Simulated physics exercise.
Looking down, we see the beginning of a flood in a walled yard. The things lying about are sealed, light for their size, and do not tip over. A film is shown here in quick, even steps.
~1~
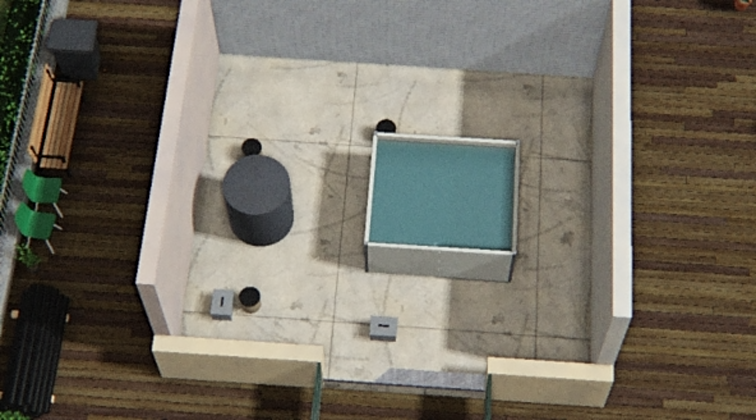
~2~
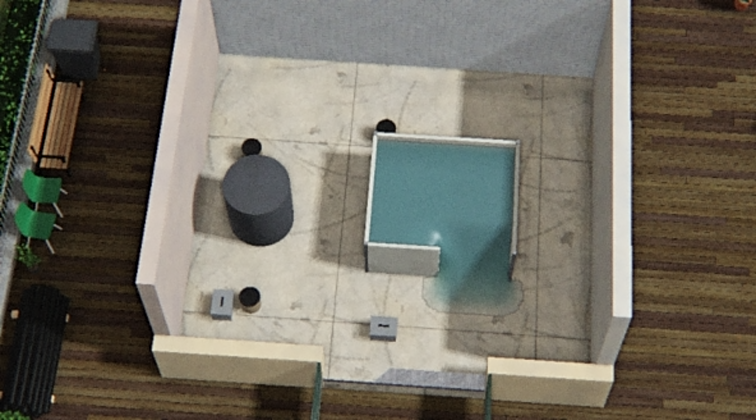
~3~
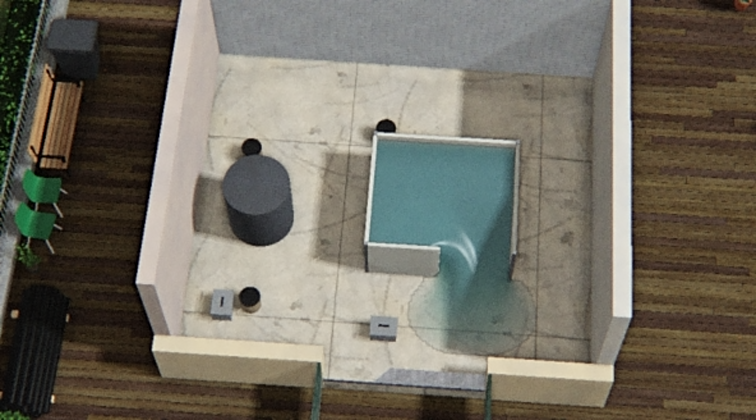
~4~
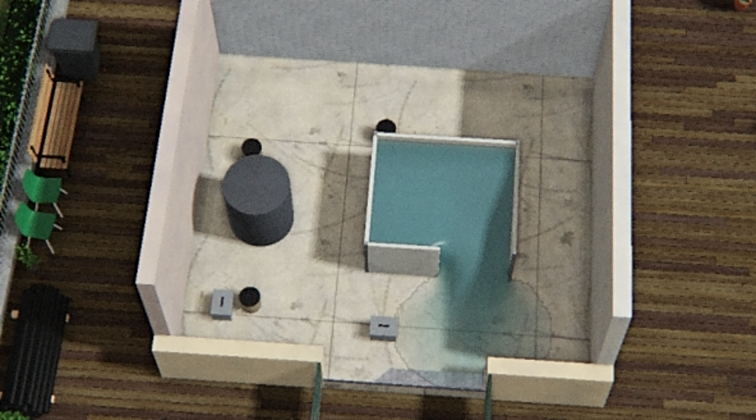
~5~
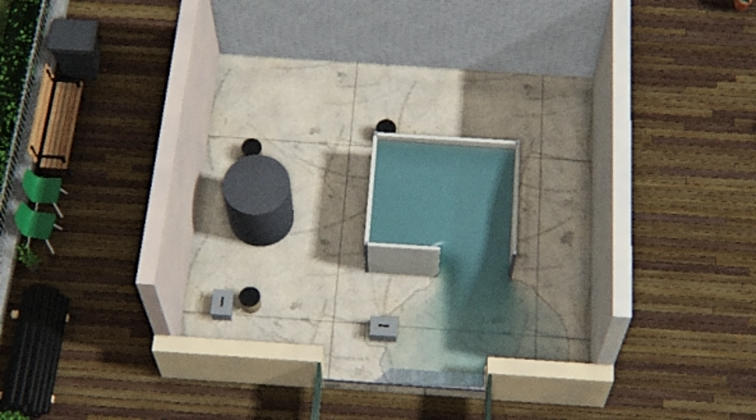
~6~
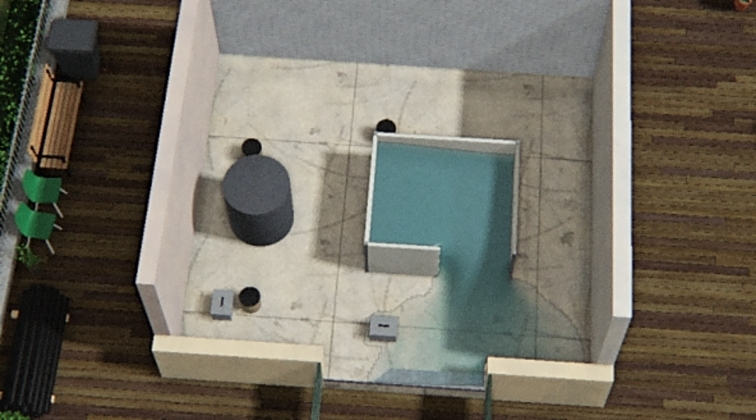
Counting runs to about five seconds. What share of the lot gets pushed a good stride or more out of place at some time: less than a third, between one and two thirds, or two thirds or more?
Less than a third.
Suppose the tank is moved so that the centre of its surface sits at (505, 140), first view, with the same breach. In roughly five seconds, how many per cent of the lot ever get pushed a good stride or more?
Close to 60 %.
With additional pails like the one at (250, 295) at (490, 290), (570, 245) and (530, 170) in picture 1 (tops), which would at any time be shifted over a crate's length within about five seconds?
Shoved clear, shoved clear, shoved clear.
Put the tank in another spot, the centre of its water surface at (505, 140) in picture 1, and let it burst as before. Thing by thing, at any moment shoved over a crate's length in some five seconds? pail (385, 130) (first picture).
Observation - stopped sooner.
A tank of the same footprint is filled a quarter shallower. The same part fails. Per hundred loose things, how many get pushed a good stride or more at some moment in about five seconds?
Roughly 0 per cent of them.
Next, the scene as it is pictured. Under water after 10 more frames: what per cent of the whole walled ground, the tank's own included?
My estimate is about 35 per cent.
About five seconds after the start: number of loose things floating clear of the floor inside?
That number is 0.
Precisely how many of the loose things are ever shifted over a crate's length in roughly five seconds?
I get 0.
A moment on, 0 of 5 are well off their spots; 0 afloat.
Next, 0 of 5 are well off their spots; 0 afloat.
Later, 0 of 5 are well off their spots; 0 afloat.
In the end, 0 of 5 are well off their spots, and 0 have been at some point; 0 afloat.
